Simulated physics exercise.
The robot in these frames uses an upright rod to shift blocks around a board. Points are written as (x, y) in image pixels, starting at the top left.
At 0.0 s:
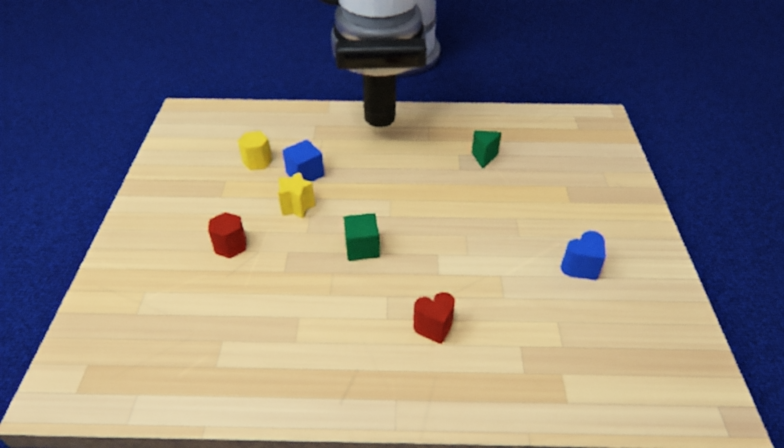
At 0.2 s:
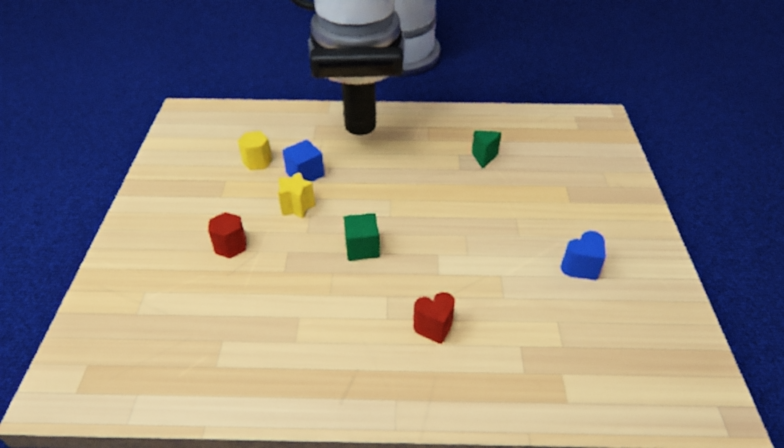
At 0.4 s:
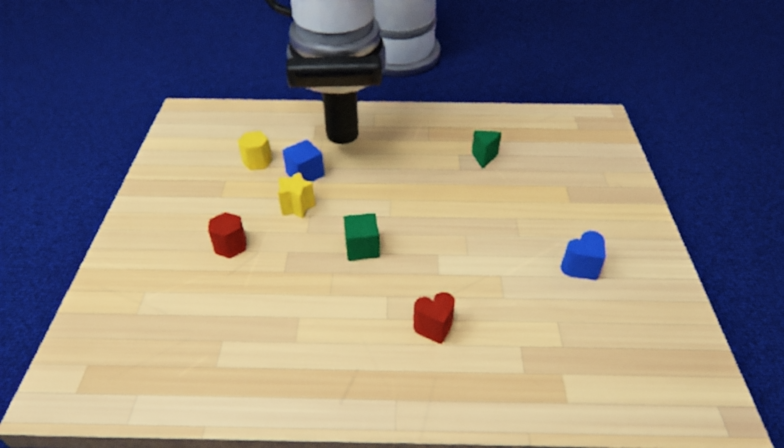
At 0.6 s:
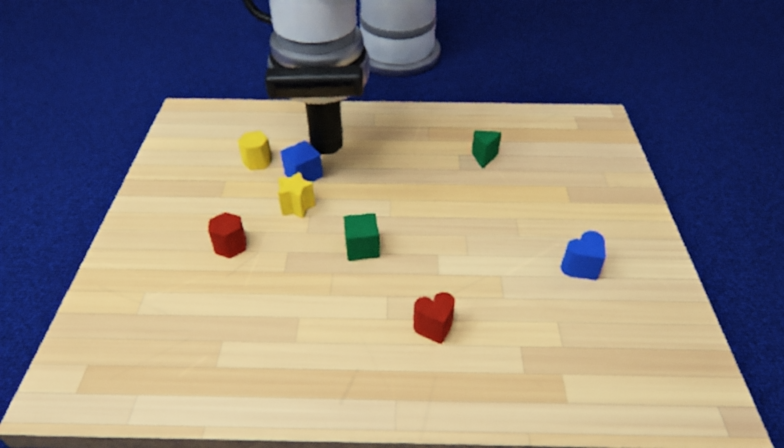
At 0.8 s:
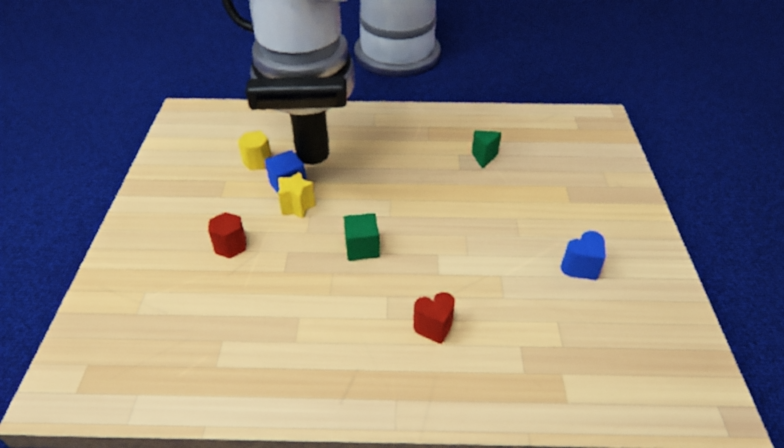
A robot's black rod moves left and nudges the blue block beside the yellow star.
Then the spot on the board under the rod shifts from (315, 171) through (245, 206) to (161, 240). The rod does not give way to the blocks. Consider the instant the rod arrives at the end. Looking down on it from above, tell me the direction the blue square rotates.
My answer: Anticlockwise.
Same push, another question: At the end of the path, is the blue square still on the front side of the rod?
Short answer: Yes.
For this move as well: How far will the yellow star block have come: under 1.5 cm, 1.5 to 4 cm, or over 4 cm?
It is going to finish within 1.5 cm of where it is now.
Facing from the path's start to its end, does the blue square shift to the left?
In short: Yes.
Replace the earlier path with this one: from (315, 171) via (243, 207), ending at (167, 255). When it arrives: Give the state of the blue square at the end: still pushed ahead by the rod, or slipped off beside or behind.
Ahead of the rod.
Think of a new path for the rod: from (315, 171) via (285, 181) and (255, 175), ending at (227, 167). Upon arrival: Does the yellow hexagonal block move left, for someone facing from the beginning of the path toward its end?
No
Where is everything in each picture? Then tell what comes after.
The first picture shows rod's lower end at (380, 119); blue square at (302, 151); yellow star block at (294, 184).
The second picture shows rod at (360, 127); blocks still.
The third picture shows rod at (343, 135); blocks still.
The fourth picture shows rod at (327, 145); blue square at (300, 152).
The fifth picture shows rod at (313, 155); blue square at (284, 162); yellow star block at (294, 184).
What follows on the original path. One third of the way, rod at (266, 178); blue square at (237, 188), turned 10° anticlockwise.
Two thirds of the way, rod at (213, 201); blue square at (182, 215), turned 30° anticlockwise.
At the end, rod at (155, 223); blue square at (126, 242), turned 50° anticlockwise; yellow star block still.
